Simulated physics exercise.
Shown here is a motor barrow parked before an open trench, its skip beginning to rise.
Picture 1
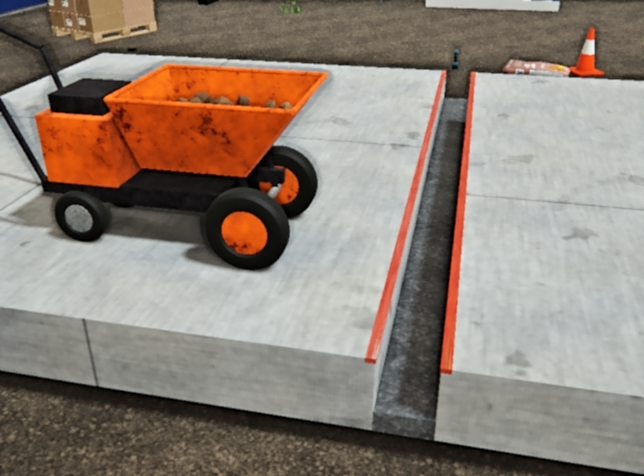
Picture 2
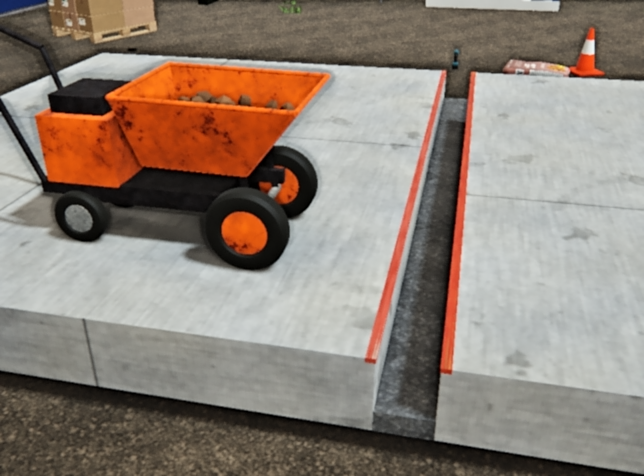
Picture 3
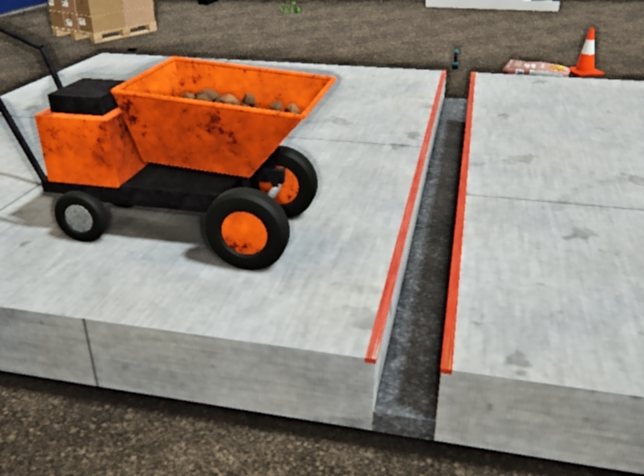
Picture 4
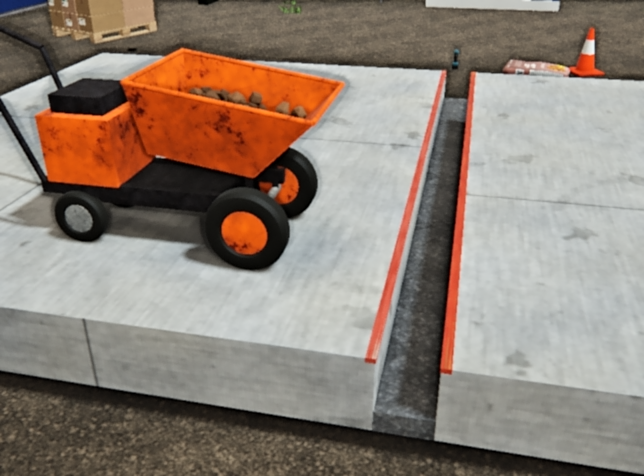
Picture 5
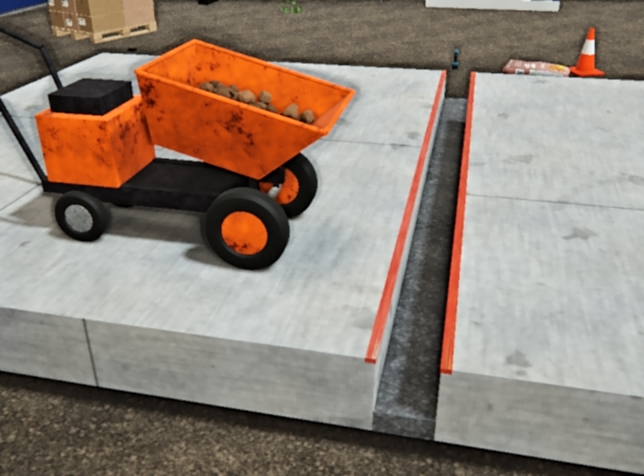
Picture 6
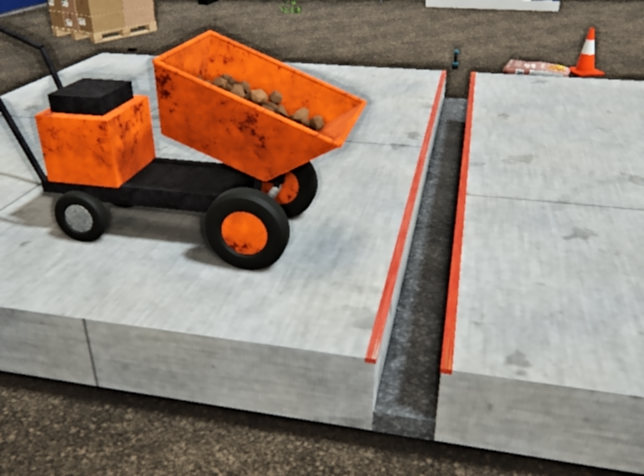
At the start, an orange motor barrow holding brown lumps stands still on pale slabs, its skip level, to the left of a narrow trench with red-orange edges. The skip then tilts gradually, its back end rising and its lip shifting right and slightly down, until it slopes clearly, the lumps still inside.
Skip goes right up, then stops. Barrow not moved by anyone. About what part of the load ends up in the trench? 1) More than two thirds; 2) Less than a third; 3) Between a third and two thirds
More than two thirds (1).
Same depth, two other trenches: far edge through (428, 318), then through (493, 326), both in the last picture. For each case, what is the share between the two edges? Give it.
I'd say some 50 in a hundred, followed by 90 in a hundred.
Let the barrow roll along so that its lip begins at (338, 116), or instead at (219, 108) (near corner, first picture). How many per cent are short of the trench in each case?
Position 1 near 0 %, position 2 near 50 %.
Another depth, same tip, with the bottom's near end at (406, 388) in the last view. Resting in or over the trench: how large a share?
The share would be close to 60 percent.
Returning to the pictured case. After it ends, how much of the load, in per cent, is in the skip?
I reckon some 15 percent.
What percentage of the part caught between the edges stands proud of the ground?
0 per cent or thereabouts.
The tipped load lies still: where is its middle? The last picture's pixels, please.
Somewhere around (424, 288) in the last picture.
Shortly afterwards, skip tipped steeply; the whole lot in the skip.
Next, skip tipped right over; near two thirds in the skip; only a few short of the trench; near a quarter in or heaped over the trench.
Some moments later, skip tipped right over; near a quarter in the skip; only a few short of the trench; the bulk in or heaped over the trench; only a few beyond it.
In the end, skip tipped right over; a little in the skip; only a few short of the trench; the bulk in or heaped over the trench; only a few beyond it.
